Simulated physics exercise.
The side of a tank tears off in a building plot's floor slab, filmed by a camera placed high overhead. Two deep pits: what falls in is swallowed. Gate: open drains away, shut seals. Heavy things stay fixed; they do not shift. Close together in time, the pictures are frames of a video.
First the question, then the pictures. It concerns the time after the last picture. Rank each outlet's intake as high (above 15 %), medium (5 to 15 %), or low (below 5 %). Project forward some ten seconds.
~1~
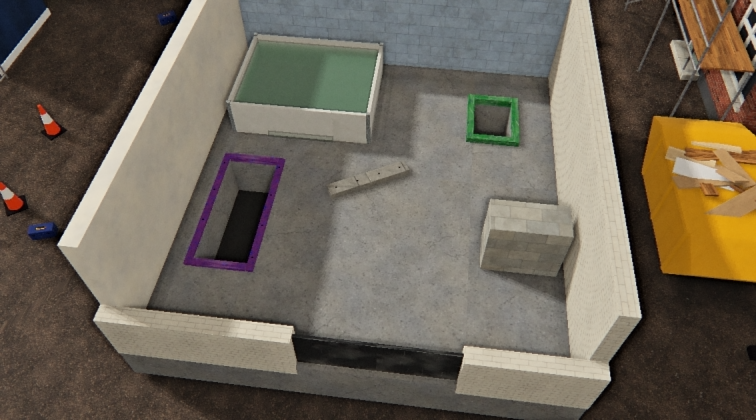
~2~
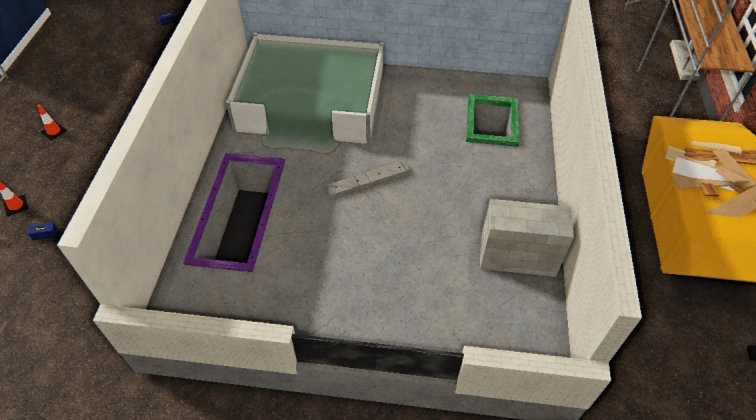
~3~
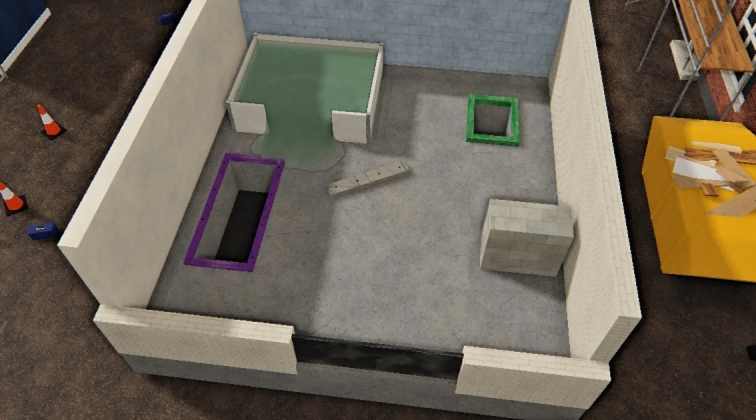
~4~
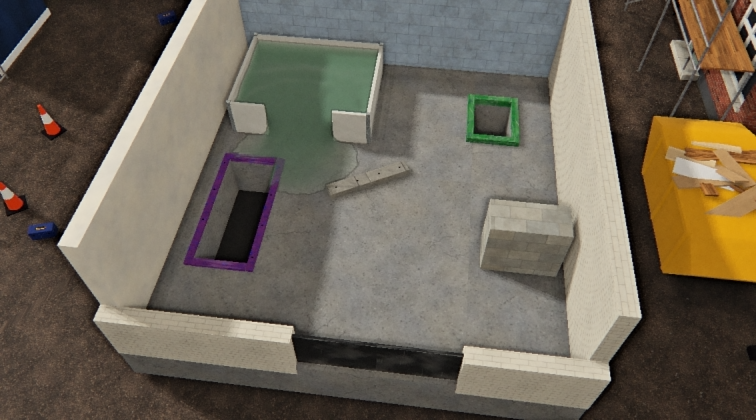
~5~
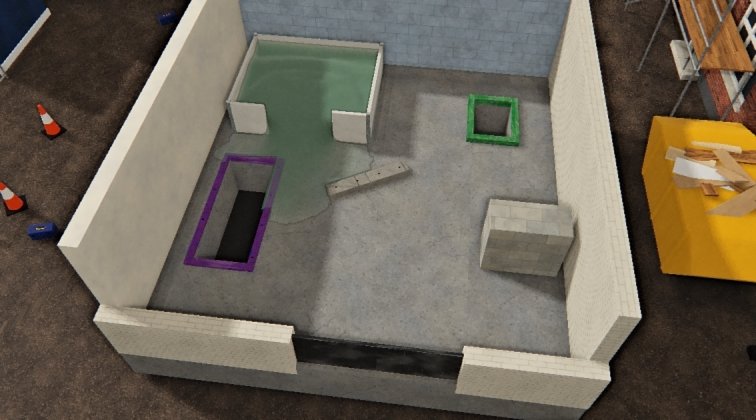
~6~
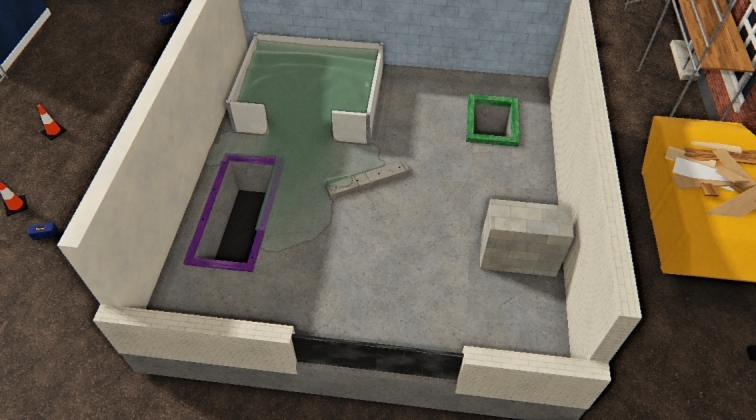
Intake: The gate is low; the green pit is low; the purple pit is high.
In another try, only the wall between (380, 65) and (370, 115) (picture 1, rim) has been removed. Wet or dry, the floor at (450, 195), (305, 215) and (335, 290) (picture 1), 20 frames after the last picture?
Note, points one to three: Reached and soaked / unreached / unreached.
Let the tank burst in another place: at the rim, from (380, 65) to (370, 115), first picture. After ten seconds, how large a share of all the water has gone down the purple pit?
That would be purple at 0 percent.
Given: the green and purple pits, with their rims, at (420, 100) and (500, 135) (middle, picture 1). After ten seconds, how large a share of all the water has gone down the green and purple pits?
Log, per cent - green: 0, purple: 0.
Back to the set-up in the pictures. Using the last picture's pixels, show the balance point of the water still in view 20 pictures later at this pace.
It's close to (316, 167).
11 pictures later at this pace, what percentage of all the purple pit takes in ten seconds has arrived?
Approximately 45 in a hundred, I reckon.
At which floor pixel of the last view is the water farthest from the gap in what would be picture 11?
The front's farthest point is close to (300, 351).
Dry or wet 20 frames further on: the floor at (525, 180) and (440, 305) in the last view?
Readings, in sequence: Unreached then waterlogged.
A moment on, water covers 25 % of the floor; the gate 0 %, the green pit 0 %, the purple pit 7 %.
Next, water covers 40 % of the floor; the gate 0 %, the green pit 0 %, the purple pit 13 %.
Then, water covers 50 % of the floor; the gate 0 %, the green pit 0 %, the purple pit 18 %.
Later, water covers 70 % of the floor; the gate 0 %, the green pit 0 %, the purple pit 25 %.
In the end, water covers 95 % of the floor; the gate 0 %, the green pit 0 %, the purple pit 29 %.
